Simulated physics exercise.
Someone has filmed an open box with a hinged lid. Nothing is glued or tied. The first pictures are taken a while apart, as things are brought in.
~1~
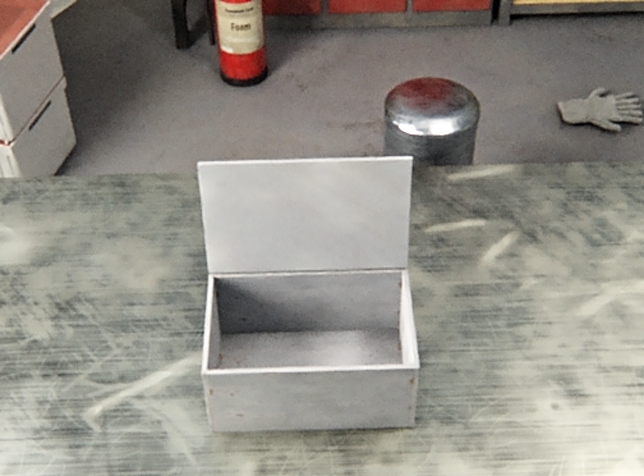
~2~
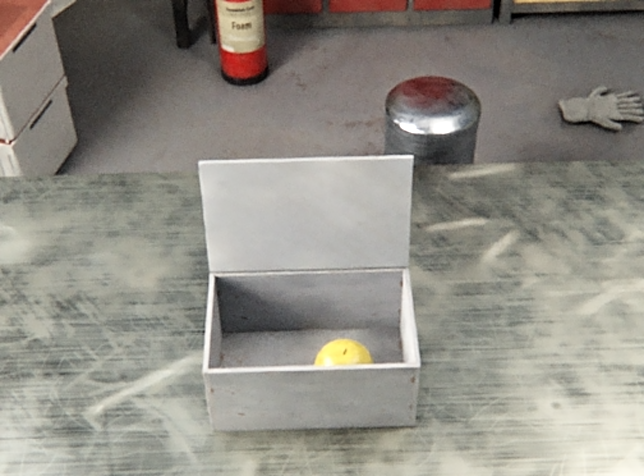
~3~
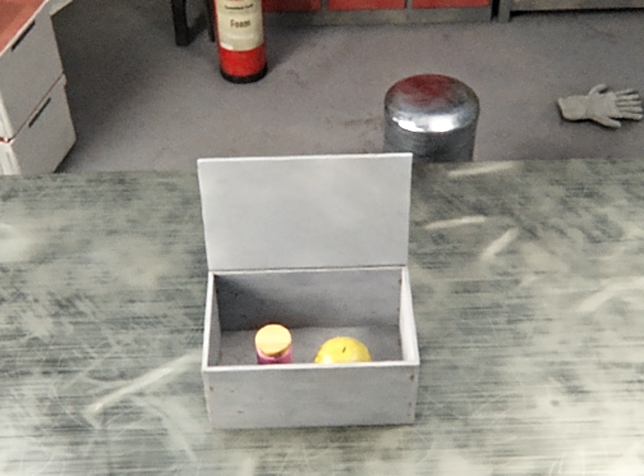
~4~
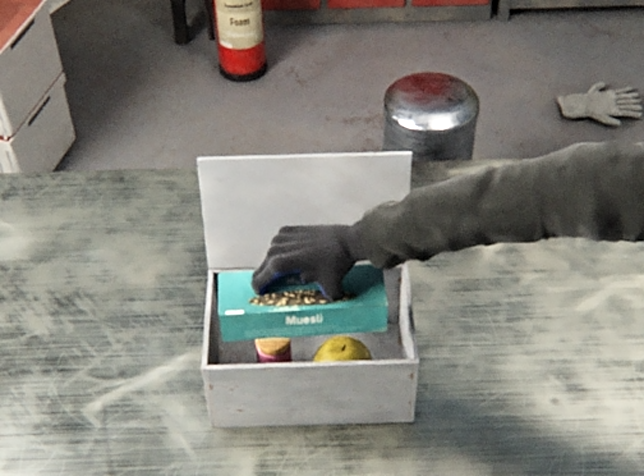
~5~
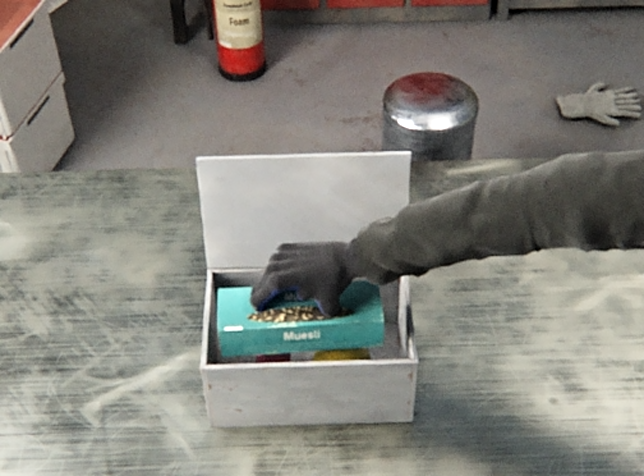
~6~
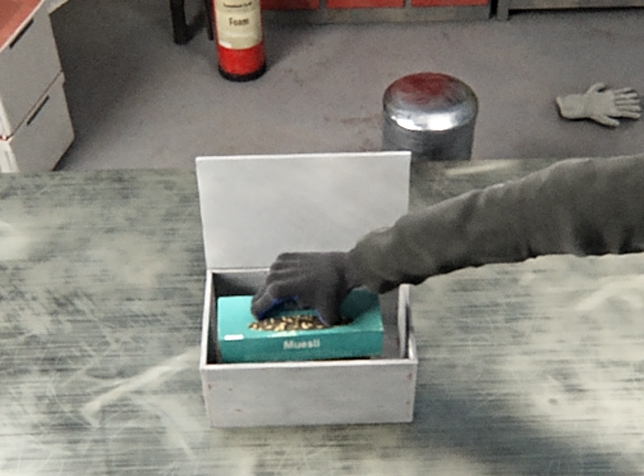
A dark-gloved hand on a grey-sleeved arm works at an open pale grey box with a raised lid on a streaked grey-green table, seen from slightly above by a still camera. A yellow round item appears inside at right, then a small orange-topped container at left, with a red extinguisher and metal bin behind. Reaching from the right, the hand lowers a turquoise muesli carton into the box, over both items, and keeps hold.
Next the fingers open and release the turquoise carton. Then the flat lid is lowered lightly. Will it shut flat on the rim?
Outcome: The lid stays ajar.
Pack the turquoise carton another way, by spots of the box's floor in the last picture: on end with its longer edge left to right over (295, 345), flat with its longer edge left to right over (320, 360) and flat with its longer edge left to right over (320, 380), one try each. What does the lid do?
First, it is held up; second, it closes; third, it will not close.
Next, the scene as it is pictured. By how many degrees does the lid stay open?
Some 20° above the rim.
Then, 0.80 s later than the last frame, lid starting down; turquoise carton tilted by 8° near (326, 341); pink shaker moved a little; yellow apple moved a little.
Then, 1.40 s later than the last frame, lid 72° above the rim; turquoise carton tilted by 9° near (326, 342); pink shaker moved a little; yellow apple moved a little.
Then, 1.90 s later than the last frame, lid 33° above the rim; turquoise carton tilted by 8° near (326, 342); pink shaker moved a little; yellow apple moved a little.
When it is over, lid 20° above the rim; left askew, turquoise carton; the other 2 as before. End places, in pixels of the last picture, turquoise carton near (326, 341).
